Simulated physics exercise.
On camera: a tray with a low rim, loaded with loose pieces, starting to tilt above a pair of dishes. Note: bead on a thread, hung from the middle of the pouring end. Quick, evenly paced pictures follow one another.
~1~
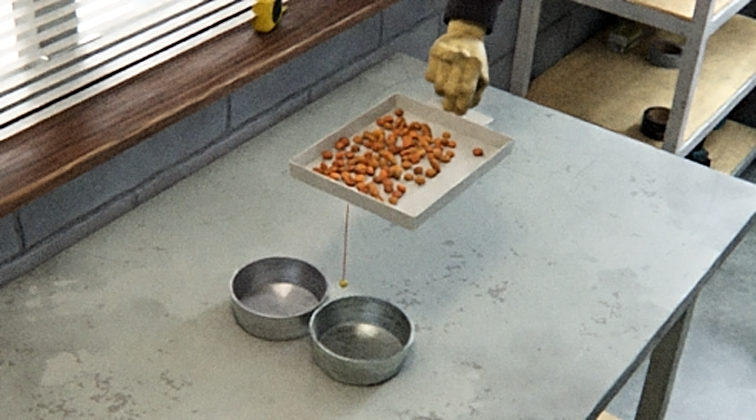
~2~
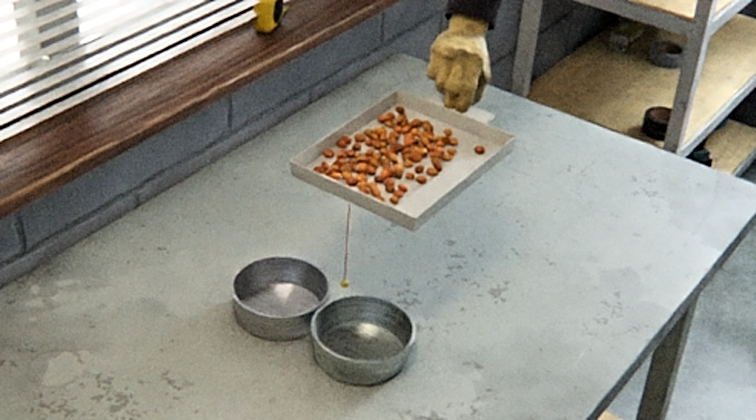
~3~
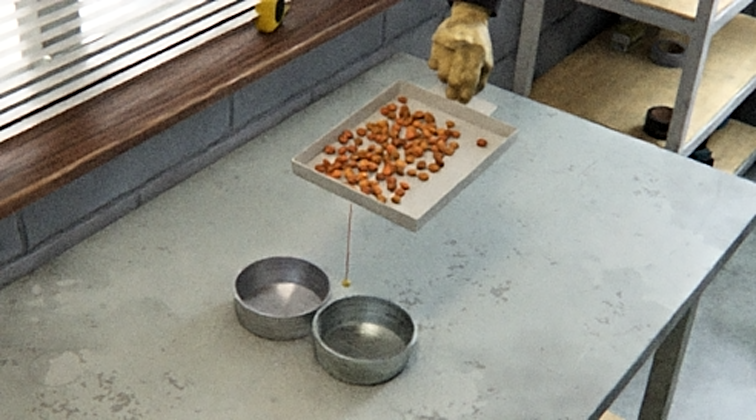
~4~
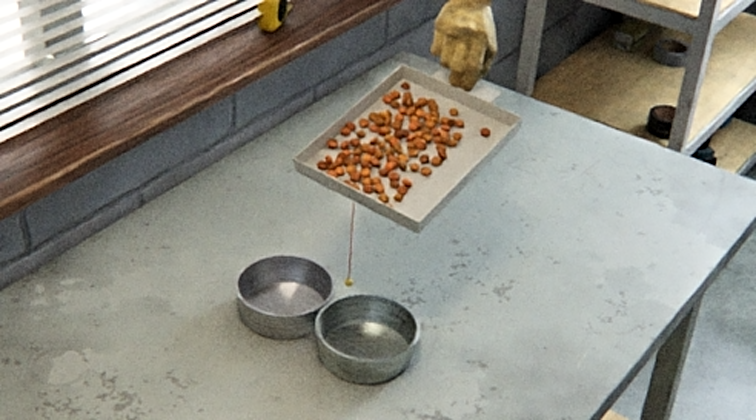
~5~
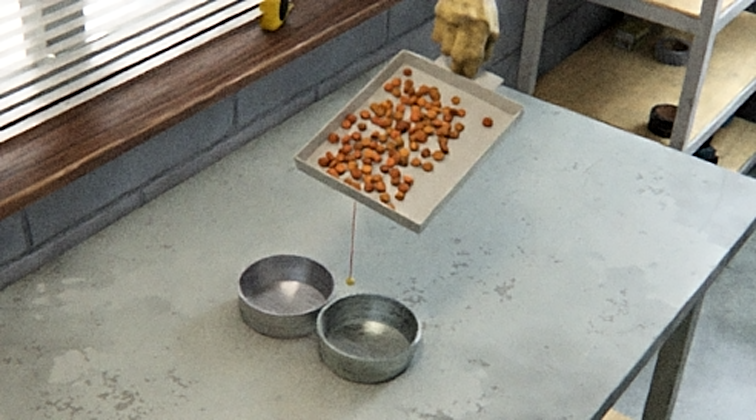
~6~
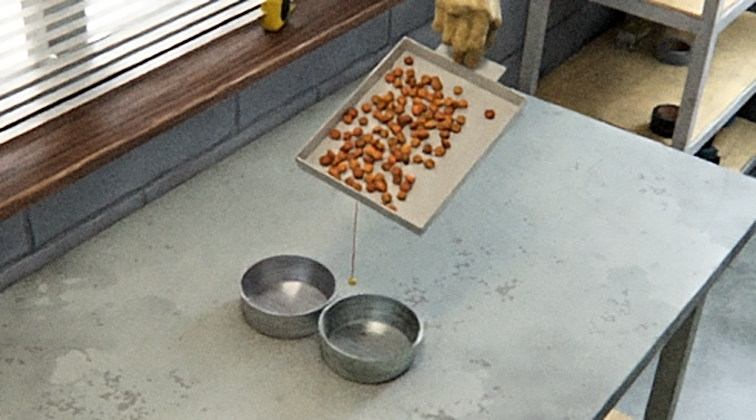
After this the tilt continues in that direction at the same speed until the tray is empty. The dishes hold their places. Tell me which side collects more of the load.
The larger heap is bound to sit in the right dish there.
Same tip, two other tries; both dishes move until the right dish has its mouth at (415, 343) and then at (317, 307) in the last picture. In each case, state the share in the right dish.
Approximately 60 percent, followed by approximately 20 percent.
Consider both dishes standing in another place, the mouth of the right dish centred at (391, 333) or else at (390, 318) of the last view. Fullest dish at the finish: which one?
First place: The rightmost dish. Second place: The rightmost dish.
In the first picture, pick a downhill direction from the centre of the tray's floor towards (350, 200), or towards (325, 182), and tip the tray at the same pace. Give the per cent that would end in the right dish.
Near 50 % and, after that, 0 %.
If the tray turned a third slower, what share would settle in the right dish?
Near 90 in a hundred.
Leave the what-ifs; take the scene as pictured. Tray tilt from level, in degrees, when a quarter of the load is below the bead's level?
95 degrees.
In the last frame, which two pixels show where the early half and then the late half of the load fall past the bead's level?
About (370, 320) to begin with, then about (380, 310).
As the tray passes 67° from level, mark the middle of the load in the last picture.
In the last view, the load is centred close to (388, 192).
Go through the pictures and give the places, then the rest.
In the first frame, corners of the pouring end near (291, 161) and (414, 215), level; middle of the load near (388, 157), bits of cat kibble; left dish near (248, 320); right dish near (331, 364); bead on its thread near (343, 284).
In the second frame, corners of the pouring end near (292, 160) and (415, 216), level; middle of the load near (390, 155).
In the third frame, corners of the pouring end near (294, 159) and (416, 218), tipped barely, lowest at the right corner; middle of the load near (392, 150).
In the fourth frame, corners of the pouring end near (296, 158) and (418, 220), tipped a little, lowest at the right corner; middle of the load near (394, 143).
In the fifth frame, corners of the pouring end near (296, 156) and (419, 222), tipped clearly, lowest at the right corner; middle of the load near (396, 136).
In the sixth frame, corners of the pouring end near (297, 156) and (421, 226), tipped clearly, lowest at the right corner; middle of the load near (397, 131); left dish near (257, 318); right dish near (340, 362).
Shortly afterwards, tray tipped steeply; all but a few on the tray; only a few in the air.
Next, tray tipped past a quarter turn; near a quarter on the tray; near half in the right dish; only a few in the left dish; only a few outside both; near a quarter in the air.
Some moments later, tray tipped past a quarter turn; all but a few in the right dish; only a few in the left dish; a little outside both.
In the end, tray tipped past a quarter turn; all but a few in the right dish; only a few in the left dish; a little outside both.
